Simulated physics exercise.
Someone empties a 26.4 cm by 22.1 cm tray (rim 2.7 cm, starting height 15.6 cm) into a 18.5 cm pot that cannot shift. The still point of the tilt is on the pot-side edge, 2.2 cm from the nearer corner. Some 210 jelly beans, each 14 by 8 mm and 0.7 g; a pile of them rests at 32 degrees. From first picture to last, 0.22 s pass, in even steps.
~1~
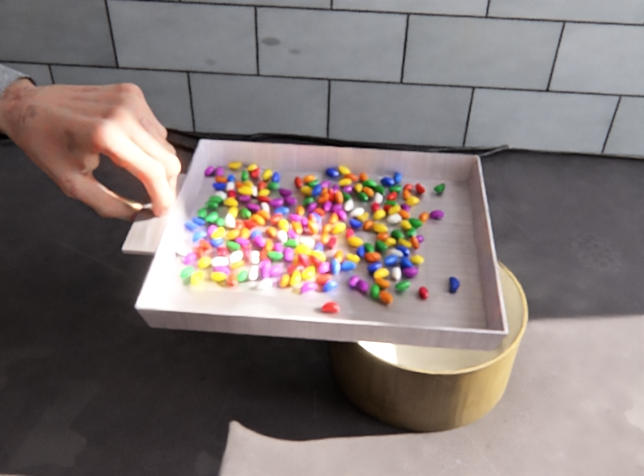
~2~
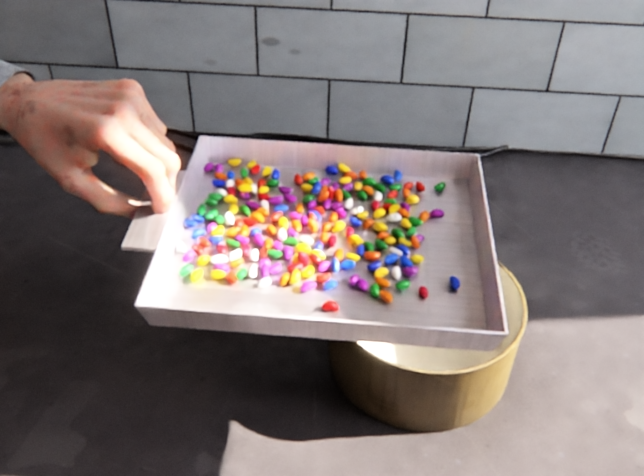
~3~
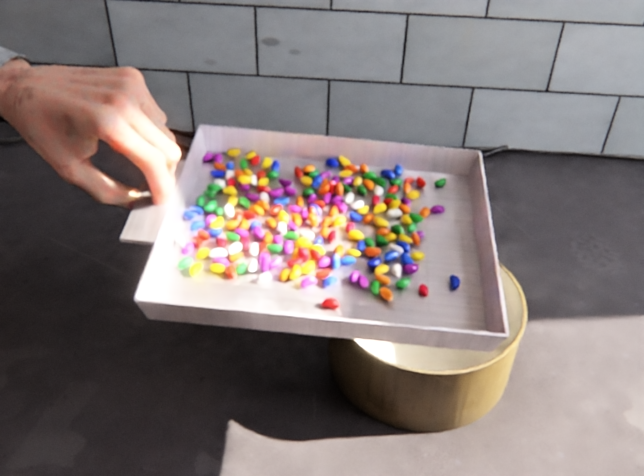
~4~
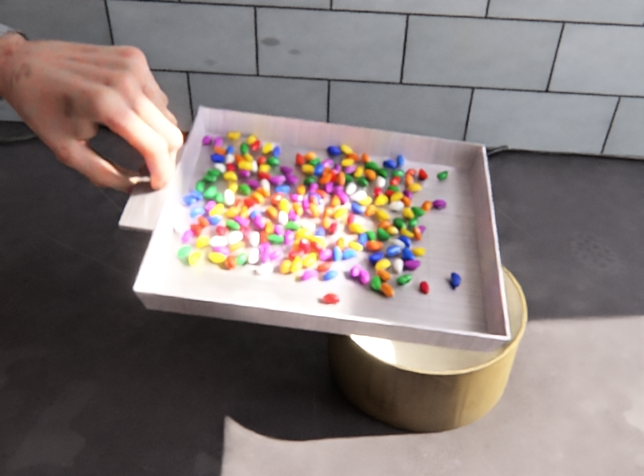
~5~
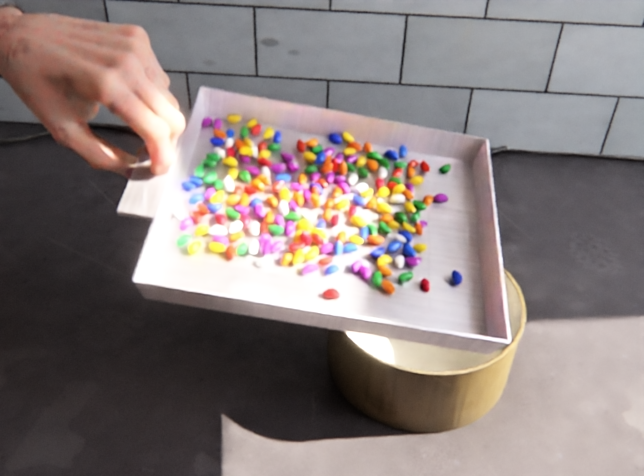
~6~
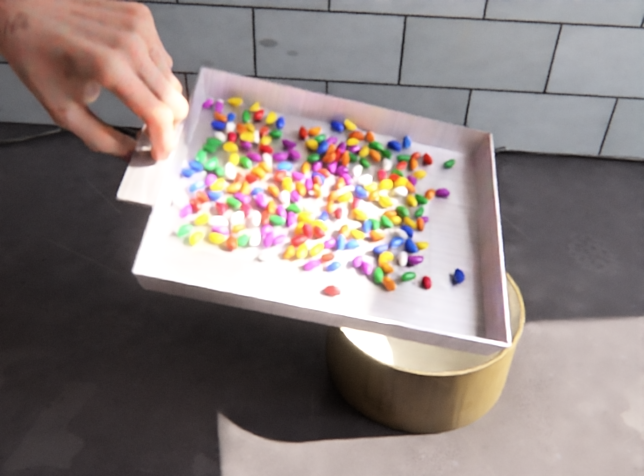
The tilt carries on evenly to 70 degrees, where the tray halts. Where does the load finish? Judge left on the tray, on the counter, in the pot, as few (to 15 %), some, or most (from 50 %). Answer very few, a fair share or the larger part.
Tray a fair share, counter the larger part, pot very few.
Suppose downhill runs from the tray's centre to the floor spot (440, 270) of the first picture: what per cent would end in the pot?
About 0 per cent.
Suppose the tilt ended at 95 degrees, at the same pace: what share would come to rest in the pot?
It would be near 0 per cent.
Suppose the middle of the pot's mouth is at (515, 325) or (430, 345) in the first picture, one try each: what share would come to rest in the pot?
About 5 and 0 per cent.
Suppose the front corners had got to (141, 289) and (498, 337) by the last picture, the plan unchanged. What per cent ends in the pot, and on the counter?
Pot 0, counter 40.
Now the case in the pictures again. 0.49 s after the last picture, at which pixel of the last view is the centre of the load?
At about (489, 307).
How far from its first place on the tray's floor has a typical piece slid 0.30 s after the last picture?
Some 5 cm.
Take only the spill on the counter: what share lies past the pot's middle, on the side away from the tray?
Some 90 per cent.
Then, 0.30 s after the last picture, tilt 43 degrees; the tray holds 100 %, the pot 0 %.
Then, 0.49 s after the last picture, tilt 60 degrees; the tray holds 100 %, the pot 0 %.
Then, 0.80 s after the last picture, tilt 70 degrees; the tray holds 40 %, the pot 0 %.
In the end, tray 25 %, counter 75 %, pot 0 %.
